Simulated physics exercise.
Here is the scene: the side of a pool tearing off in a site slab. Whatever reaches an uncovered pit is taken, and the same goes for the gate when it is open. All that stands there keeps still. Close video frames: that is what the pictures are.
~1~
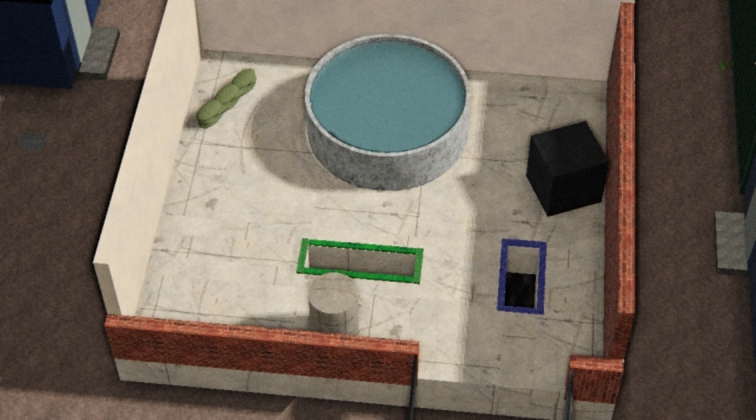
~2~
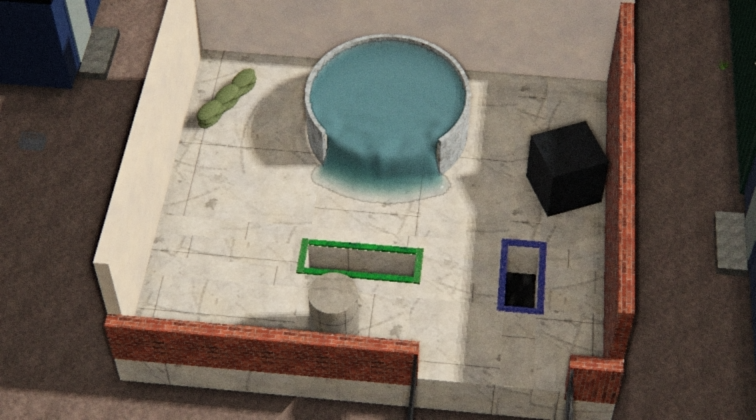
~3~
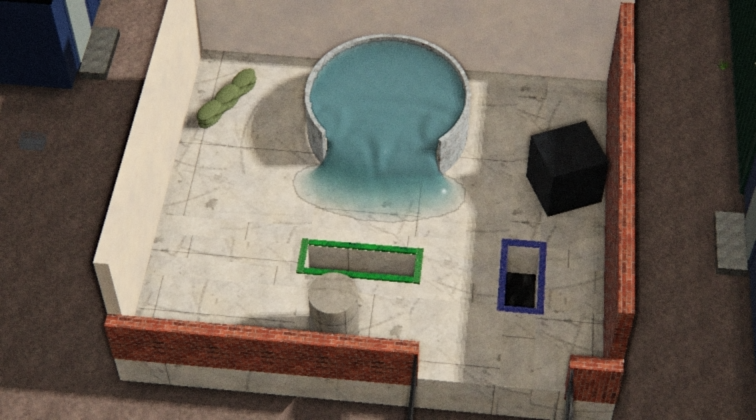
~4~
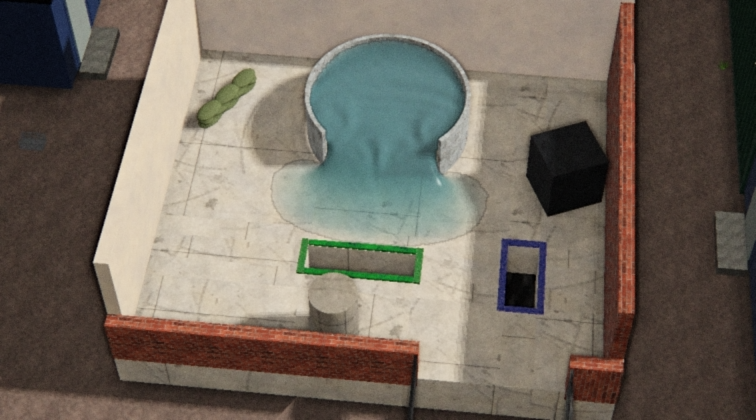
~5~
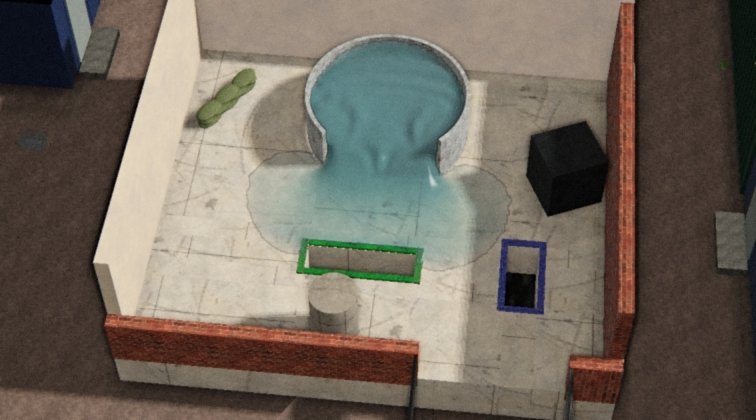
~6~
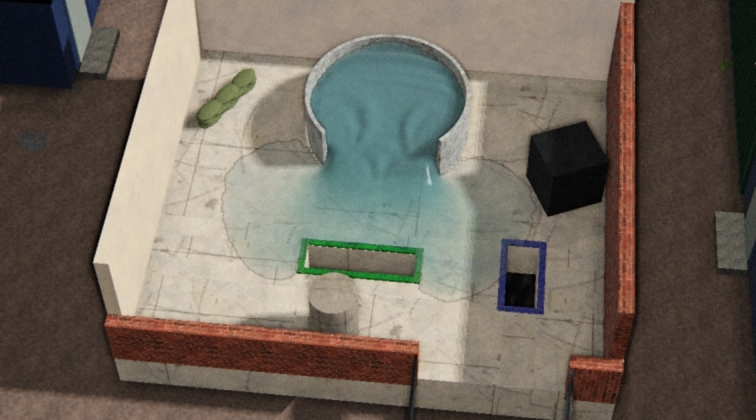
Water poured out through a gap in the front of a round pool, spreading wider across the pale slab until it reached the green-framed opening, while the black block and bushes stayed still.
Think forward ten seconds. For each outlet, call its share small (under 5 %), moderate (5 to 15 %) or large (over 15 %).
The gate - moderate, the green pit - large, the blue pit - moderate.
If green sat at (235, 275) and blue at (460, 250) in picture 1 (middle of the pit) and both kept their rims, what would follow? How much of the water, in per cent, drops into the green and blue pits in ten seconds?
Estimated shares - green: 20 %; blue: 20 %.
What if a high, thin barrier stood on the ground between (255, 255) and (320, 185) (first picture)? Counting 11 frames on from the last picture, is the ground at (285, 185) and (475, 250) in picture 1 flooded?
Swamped, then swamped.
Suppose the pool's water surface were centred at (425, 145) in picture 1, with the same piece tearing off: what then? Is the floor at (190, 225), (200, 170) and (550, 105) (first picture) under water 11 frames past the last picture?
So, first one stays dry, second one stays dry, third one stays dry.
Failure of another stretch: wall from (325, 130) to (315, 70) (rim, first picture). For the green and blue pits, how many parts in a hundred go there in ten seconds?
Green: 20 percent; blue: 4 percent.
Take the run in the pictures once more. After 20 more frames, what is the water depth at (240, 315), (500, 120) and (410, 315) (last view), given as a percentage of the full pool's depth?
In the order asked, some 10, 0 and 0 in a hundred.
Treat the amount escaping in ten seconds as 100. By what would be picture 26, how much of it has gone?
It comes to around 70 per cent.
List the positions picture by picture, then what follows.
Still water in the round pool at (388, 96), in the first picture.
Water pours out at (379, 175) and has run to (446, 185), in the second picture.
The front is at (301, 176), out from the gap at (379, 178), in the third picture.
Water pours out at (379, 180) and has run to (276, 187), in the fourth picture.
Water pours out at (379, 181) and has run to (254, 211), in the fifth picture.
Water pours out at (379, 181) and has run to (504, 269), in the sixth picture.
A moment on, water covers 45 % of the floor; the gate 0 %, the green pit 12 %, the blue pit 1 %.
Next, water covers 45 % of the floor; the gate 3 %, the green pit 24 %, the blue pit 3 %.
Then, water covers 50 % of the floor; the gate 7 %, the green pit 35 %, the blue pit 5 %.
Later, water covers 65 % of the floor; the gate 10 %, the green pit 43 %, the blue pit 8 %.
In the end, water covers 80 % of the floor; the gate 12 %, the green pit 47 %, the blue pit 11 %.
